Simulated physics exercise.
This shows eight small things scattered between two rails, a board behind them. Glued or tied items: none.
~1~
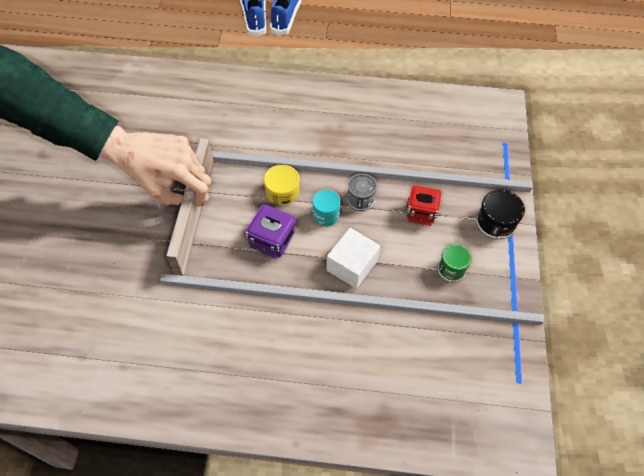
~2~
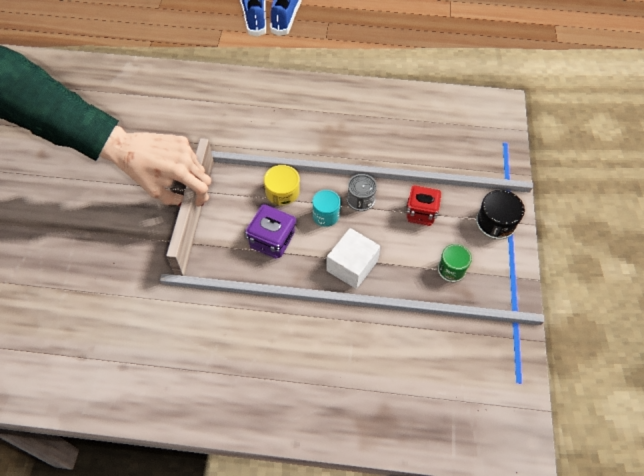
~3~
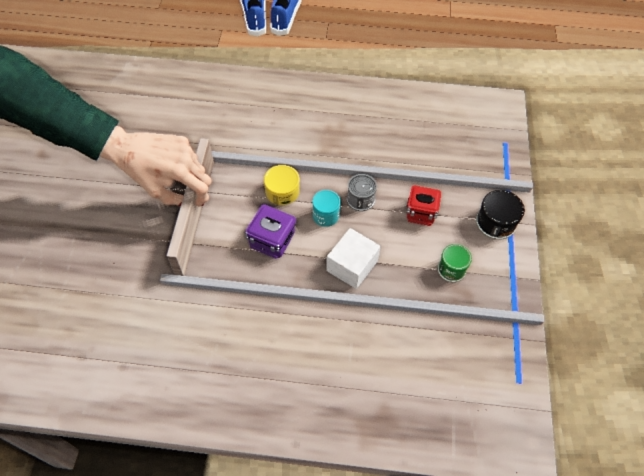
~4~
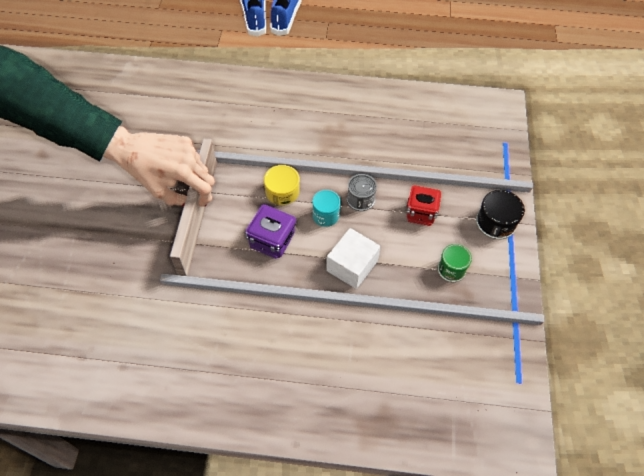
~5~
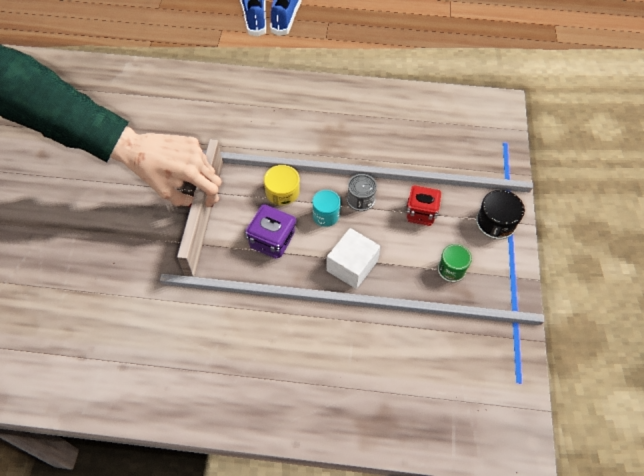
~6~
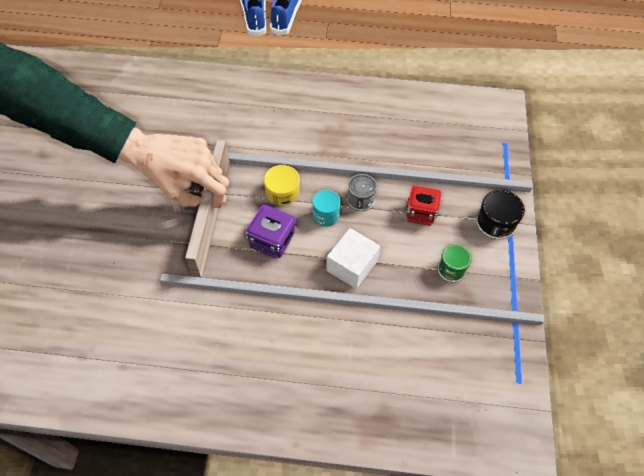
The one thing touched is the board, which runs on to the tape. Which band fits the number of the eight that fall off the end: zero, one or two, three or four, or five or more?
Well, a trio or a quartet drops off the table this time.
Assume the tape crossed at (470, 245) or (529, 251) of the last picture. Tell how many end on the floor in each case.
You'd get 1 the first time and 8 the second.
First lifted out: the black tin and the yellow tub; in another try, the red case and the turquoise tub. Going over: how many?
Tally of falls: 2 for the first try, 3 for the second.
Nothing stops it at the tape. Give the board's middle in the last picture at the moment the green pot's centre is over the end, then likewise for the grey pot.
I reckon its middle sits around (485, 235) and then around (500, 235).
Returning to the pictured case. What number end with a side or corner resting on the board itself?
That would be 4 of them.
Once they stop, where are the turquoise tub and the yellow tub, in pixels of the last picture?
Turquoise tub: (527, 227); yellow tub: (529, 200).
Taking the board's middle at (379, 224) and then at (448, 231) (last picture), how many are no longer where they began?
Tally: First 6; then 8.
Early on, none off yet; black tin at rest near (500, 215); green pot at rest near (454, 264); red case at rest near (423, 206).
Finally, the number that fall off is three or four; lost, grey pot, red case, green pot and black tin.
